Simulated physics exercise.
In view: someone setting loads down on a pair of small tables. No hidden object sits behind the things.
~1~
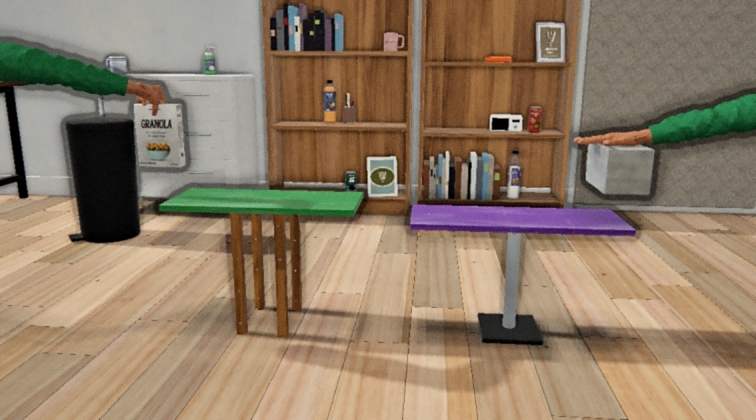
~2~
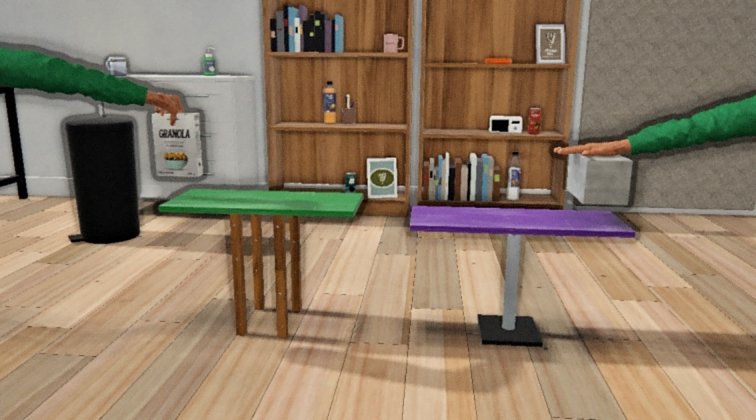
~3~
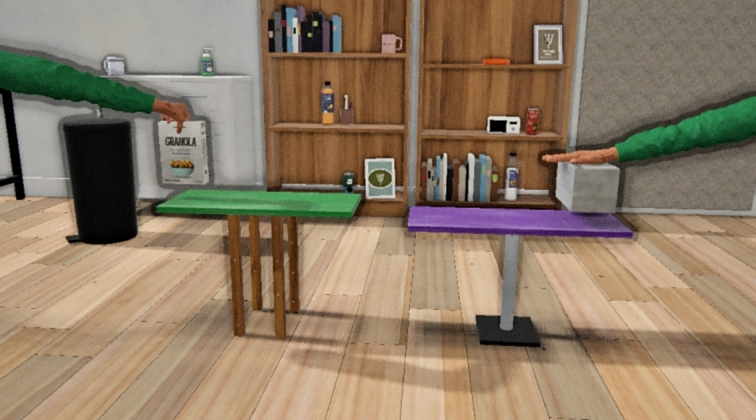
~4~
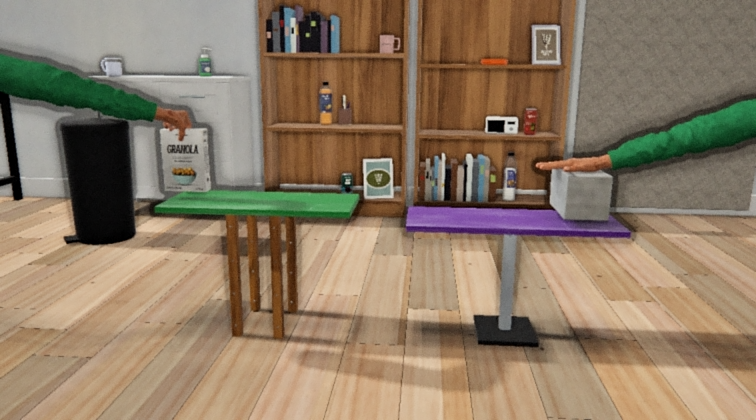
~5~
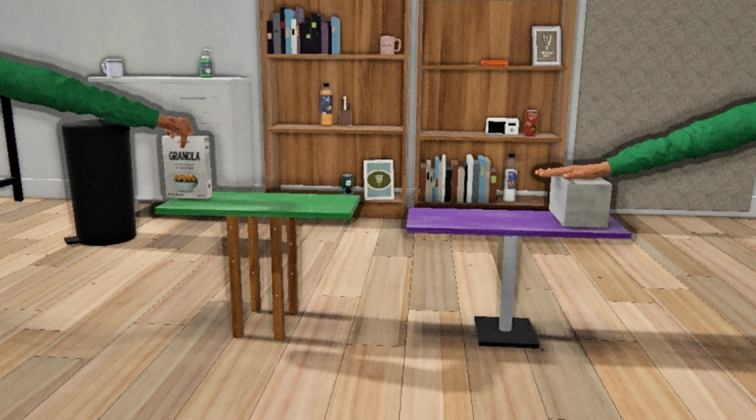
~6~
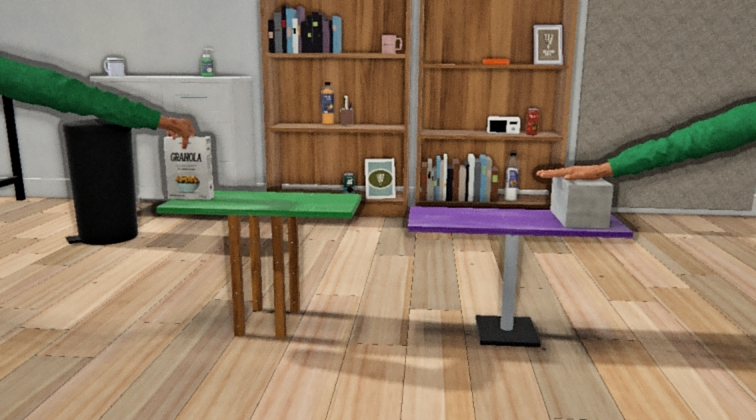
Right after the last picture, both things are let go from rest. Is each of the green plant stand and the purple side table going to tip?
Green plant stand: No, it holds. Purple side table: Yes, it tips.
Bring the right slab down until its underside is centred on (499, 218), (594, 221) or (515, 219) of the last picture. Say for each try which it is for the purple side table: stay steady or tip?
For the purple side table: Remains upright, then tumbles, then remains upright.
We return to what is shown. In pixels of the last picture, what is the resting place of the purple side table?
(613, 254).
Then, 0.54 s past the last view, green plant stand at rest near (265, 203); purple side table leaning 25° off how it started near (568, 222).
Then, 0.74 s past the last view, green plant stand at rest near (265, 203); purple side table leaning 61° off how it started near (630, 251).
Then, 0.98 s past the last view, green plant stand at rest near (265, 203); purple side table leaning 61° off how it started near (618, 252).
Finally, the green plant stand holds firm, near (265, 203); the purple side table overbalances, near (613, 254).
